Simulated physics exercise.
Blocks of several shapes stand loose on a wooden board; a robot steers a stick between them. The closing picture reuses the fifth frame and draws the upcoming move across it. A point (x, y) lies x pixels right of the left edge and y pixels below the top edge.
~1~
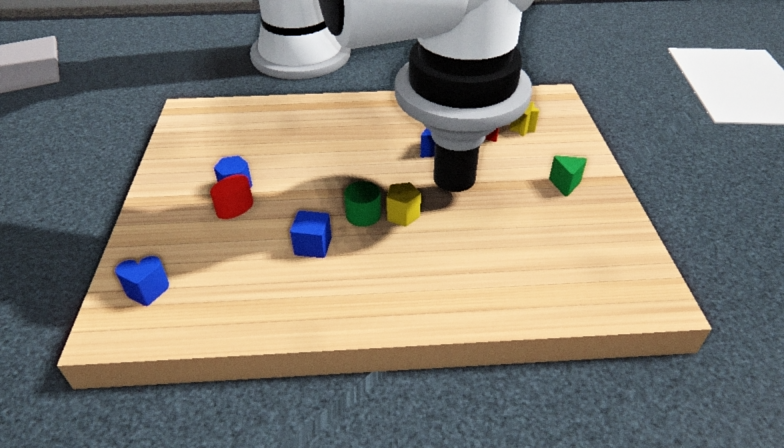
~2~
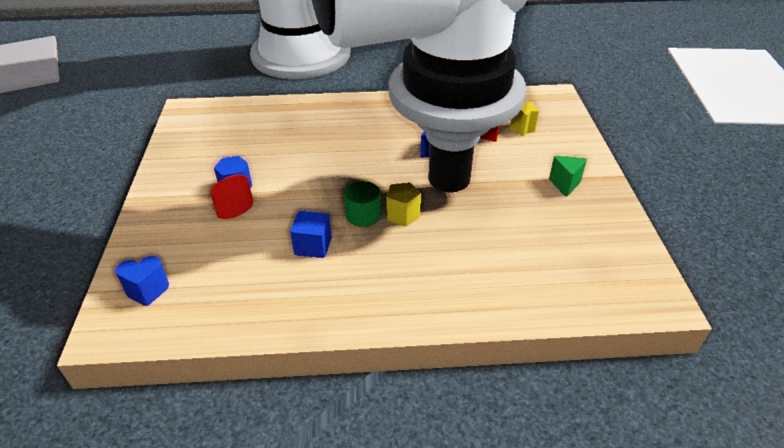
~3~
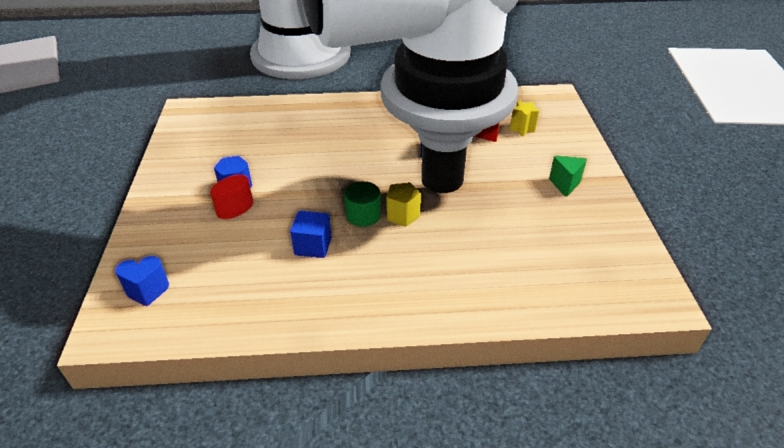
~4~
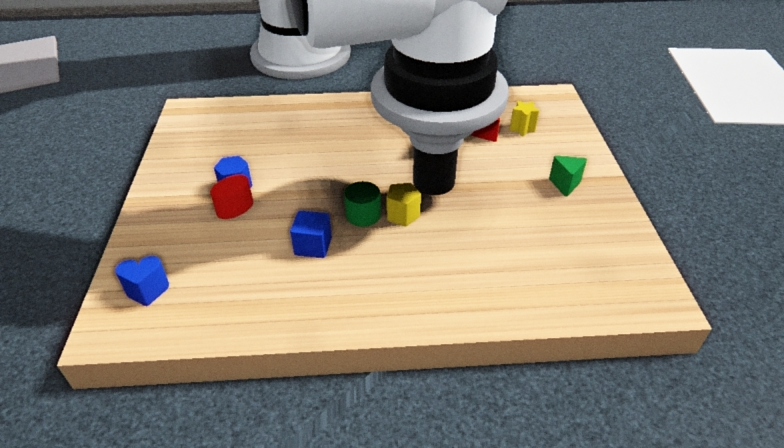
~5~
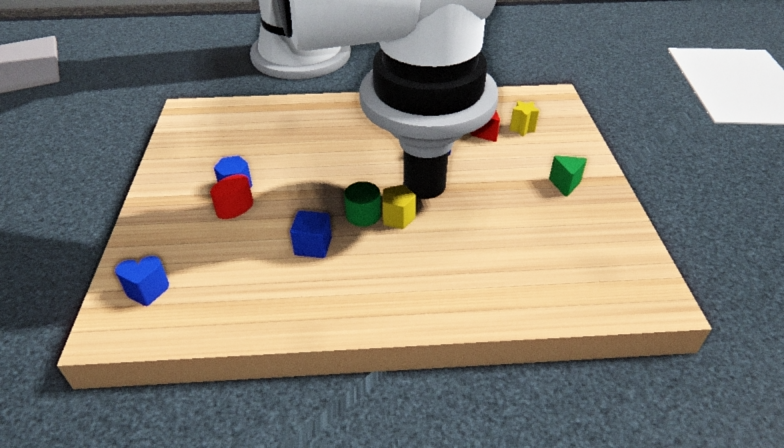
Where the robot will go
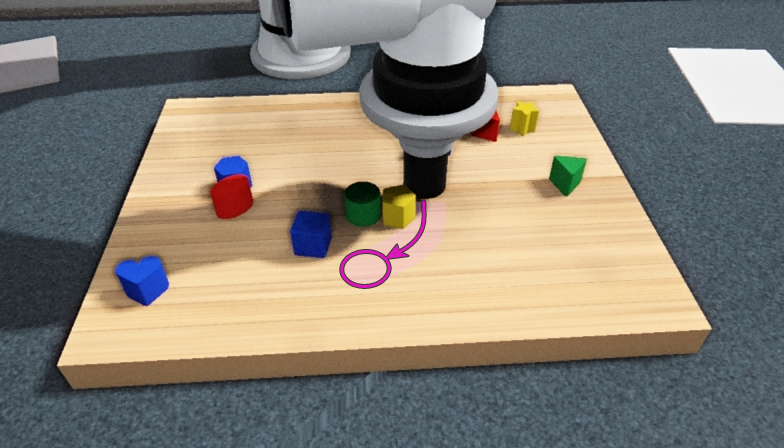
The footage shows a robot arm moving a black stick slowly left above a wooden board scattered with small colored blocks, until it reaches a yellow block beside a green cylinder and nudges the yellow block slightly left.
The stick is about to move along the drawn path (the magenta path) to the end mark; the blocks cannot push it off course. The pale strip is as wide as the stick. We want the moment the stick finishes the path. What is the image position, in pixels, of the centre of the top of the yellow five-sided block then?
Answer: (357, 216).
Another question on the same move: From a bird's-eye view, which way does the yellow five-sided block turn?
Twists clockwise.
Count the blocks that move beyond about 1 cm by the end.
I predict one.
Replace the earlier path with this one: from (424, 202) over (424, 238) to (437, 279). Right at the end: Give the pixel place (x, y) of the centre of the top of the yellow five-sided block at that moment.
The top centre is at (387, 209).
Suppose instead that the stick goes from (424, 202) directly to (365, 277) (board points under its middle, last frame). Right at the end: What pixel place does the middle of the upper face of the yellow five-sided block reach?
I predict (322, 252).
The line goes from (424, 202) by way of (422, 228) and (401, 251) to (365, 268).
On the path given first. One third of the way, stick at (423, 212); yellow five-sided block at (385, 209), turned 40° clockwise.
Two thirds of the way, stick at (401, 235); yellow five-sided block at (365, 216), turned 75° clockwise.
At the end, stick at (365, 252); blue square block unmoved; yellow five-sided block at (357, 216), turned 90° clockwise.
